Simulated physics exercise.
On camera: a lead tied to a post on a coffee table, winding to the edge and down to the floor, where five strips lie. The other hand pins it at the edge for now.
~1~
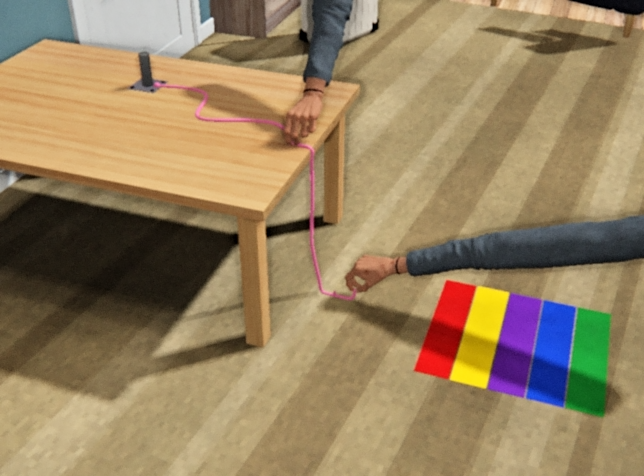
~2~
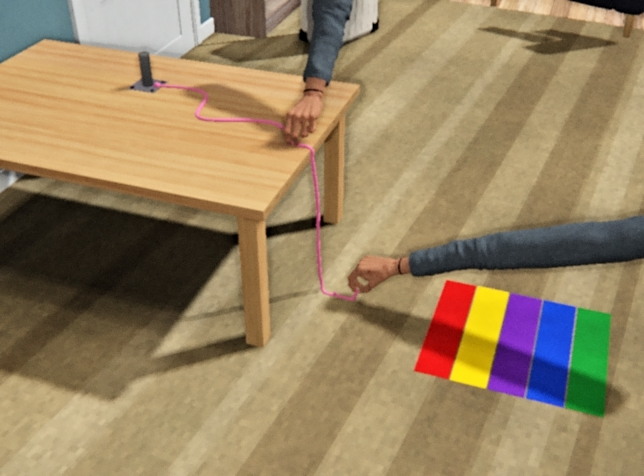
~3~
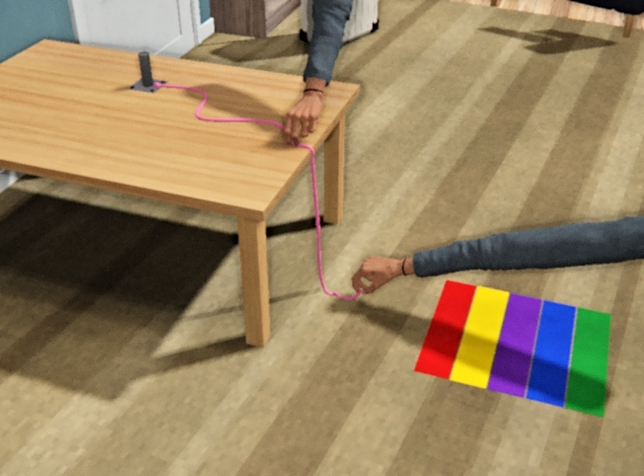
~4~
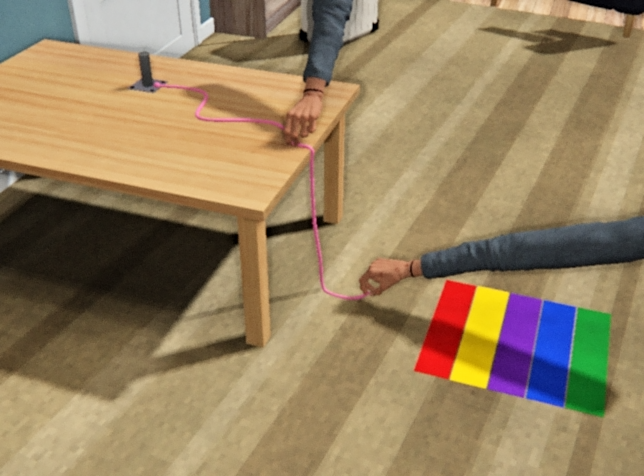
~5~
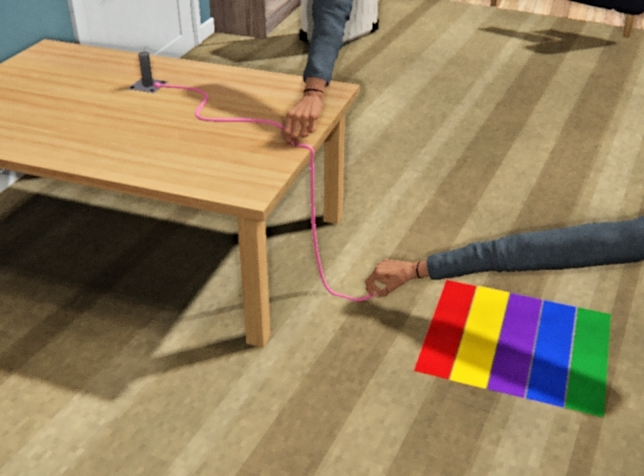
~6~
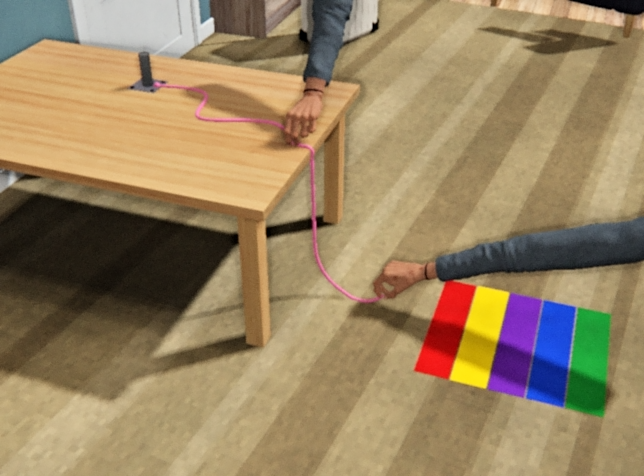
On a wooden coffee table, one hand pins a pink cord at the edge while another slowly draws its lower end right.
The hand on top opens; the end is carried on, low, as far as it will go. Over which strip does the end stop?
The purple one.
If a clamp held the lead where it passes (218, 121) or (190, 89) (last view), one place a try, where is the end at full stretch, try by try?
Near (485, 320) and (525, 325).
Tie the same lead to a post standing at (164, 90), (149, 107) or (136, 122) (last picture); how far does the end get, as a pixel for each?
About (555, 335), (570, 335) and (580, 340).
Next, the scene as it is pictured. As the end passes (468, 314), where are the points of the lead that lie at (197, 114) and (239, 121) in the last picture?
They go to (233, 113) and to (272, 126).
Soon after, end near (468, 314); over yellow.
After that, end near (507, 323); over purple.
At the stop, end near (528, 328); over purple. It halts on the purple strip.
